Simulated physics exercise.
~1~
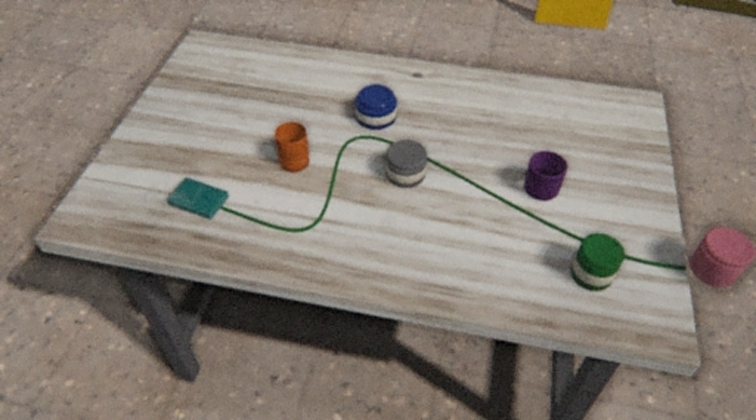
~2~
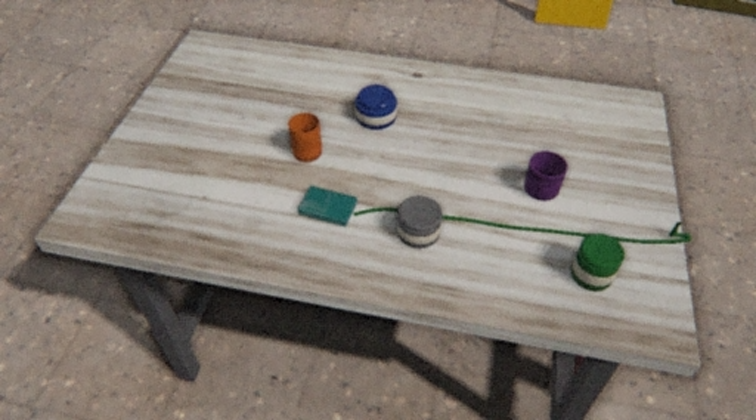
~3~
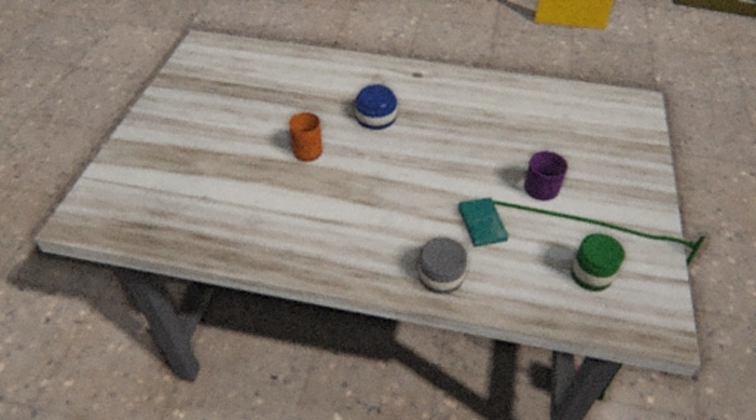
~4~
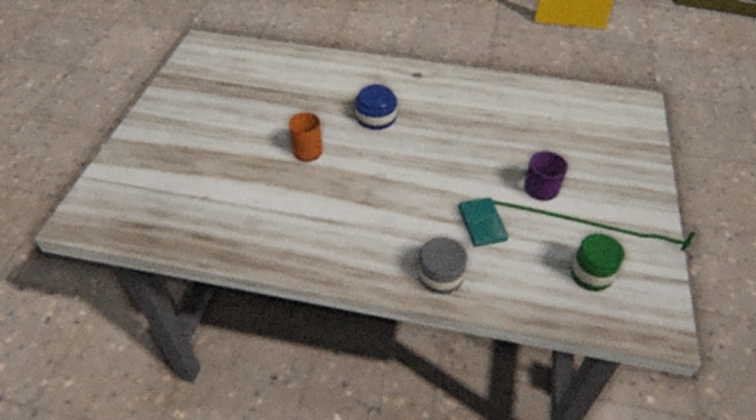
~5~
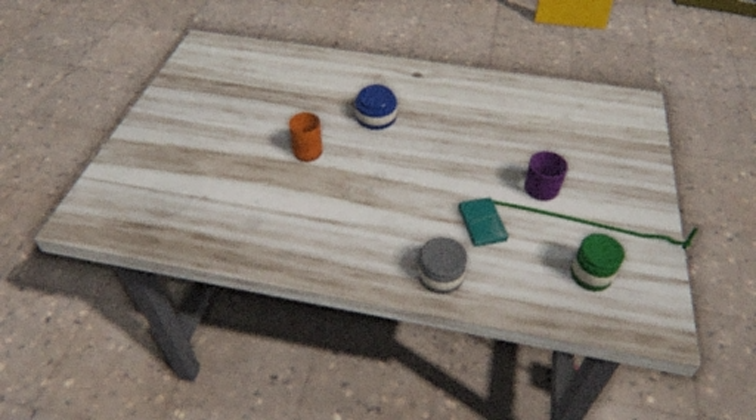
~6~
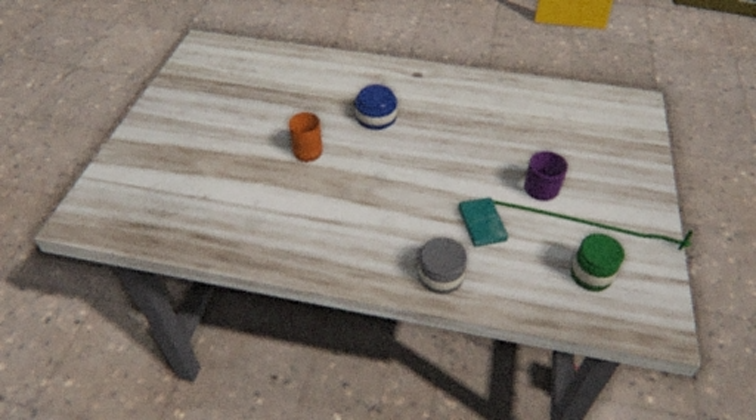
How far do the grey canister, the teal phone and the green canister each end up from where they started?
The grey canister and the teal phone both end up a long way from where they started, while the green canister hardly moves at all.
